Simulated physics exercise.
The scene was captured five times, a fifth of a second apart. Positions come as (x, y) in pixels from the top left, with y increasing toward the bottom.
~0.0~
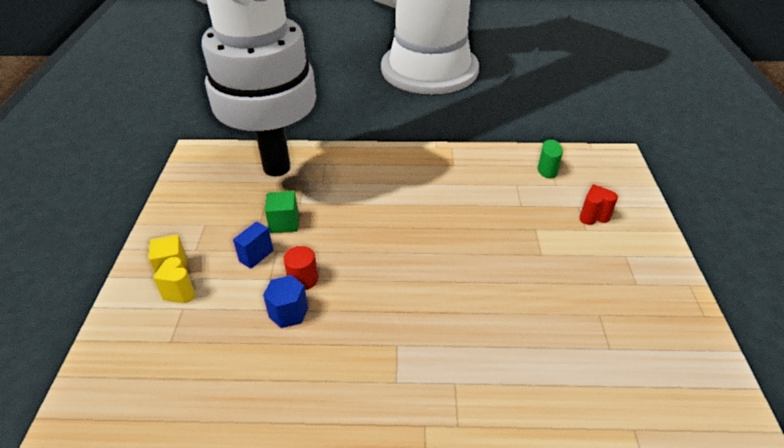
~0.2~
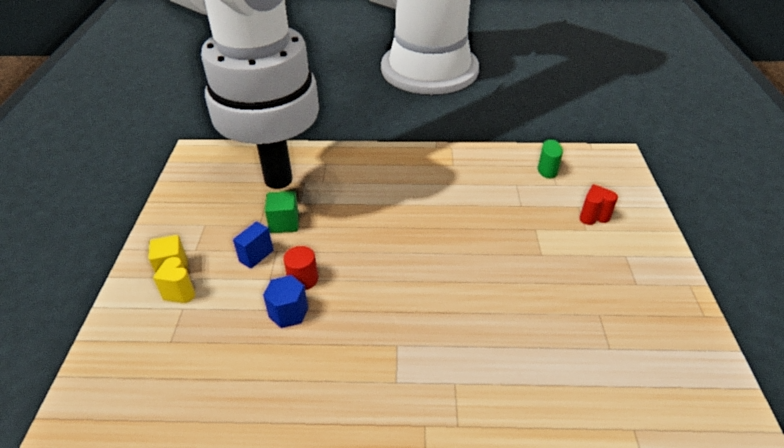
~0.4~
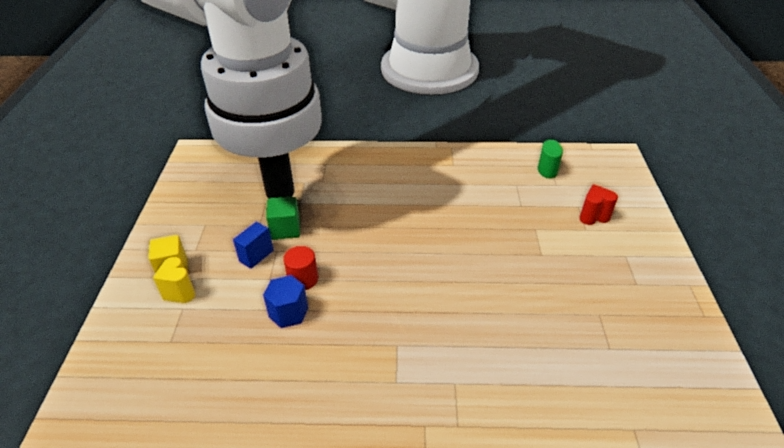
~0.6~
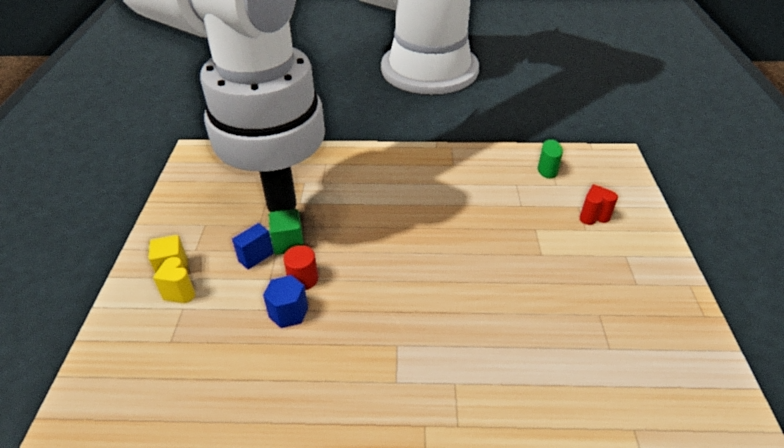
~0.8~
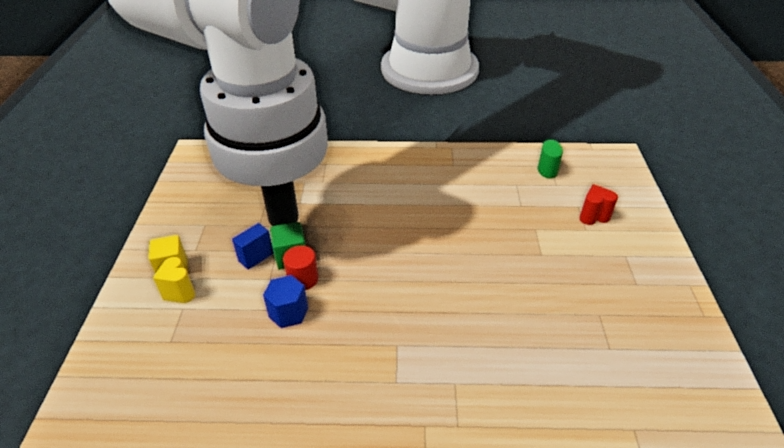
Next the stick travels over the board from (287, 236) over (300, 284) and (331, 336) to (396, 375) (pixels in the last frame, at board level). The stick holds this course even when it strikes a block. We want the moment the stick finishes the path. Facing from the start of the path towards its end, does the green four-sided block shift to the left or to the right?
Heads left.
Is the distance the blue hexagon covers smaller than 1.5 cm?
Short answer: No.
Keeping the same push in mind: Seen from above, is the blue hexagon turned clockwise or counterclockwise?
From the top, the block rotates clockwise.
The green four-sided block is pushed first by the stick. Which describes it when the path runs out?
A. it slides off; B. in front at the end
Answer: B.
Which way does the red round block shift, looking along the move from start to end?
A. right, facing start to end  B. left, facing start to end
My pick is B.
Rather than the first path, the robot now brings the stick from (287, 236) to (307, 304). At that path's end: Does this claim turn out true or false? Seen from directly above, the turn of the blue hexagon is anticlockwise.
The statement is false.
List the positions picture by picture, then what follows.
In the first picture, stick tip (277, 170); block tops, blue oblong block (251, 233); blue hexagon (284, 289); green four-sided block (280, 200); red round block (299, 256).
In the second picture, stick (279, 182); blocks unchanged.
In the third picture, stick (281, 194); green four-sided block (281, 206).
In the fourth picture, stick (282, 207); green four-sided block (284, 220).
In the fifth picture, stick (284, 220); blue oblong block (250, 234); blue hexagon (284, 289); green four-sided block (287, 233); red round block (299, 256).
On the path given first. One third of the way, stick (297, 269); blue hexagon (280, 296); green four-sided block (314, 282), turned 20° anticlockwise; red round block (335, 302).
Two thirds of the way, stick (330, 322); blue hexagon (278, 313), turned 70° clockwise; green four-sided block (357, 334), turned 40° anticlockwise; red round block (389, 349).
At the end, stick (396, 360); blue oblong block in place; blue hexagon (278, 313), turned 70° clockwise; green four-sided block (426, 378), turned 35° anticlockwise; red round block (462, 397).
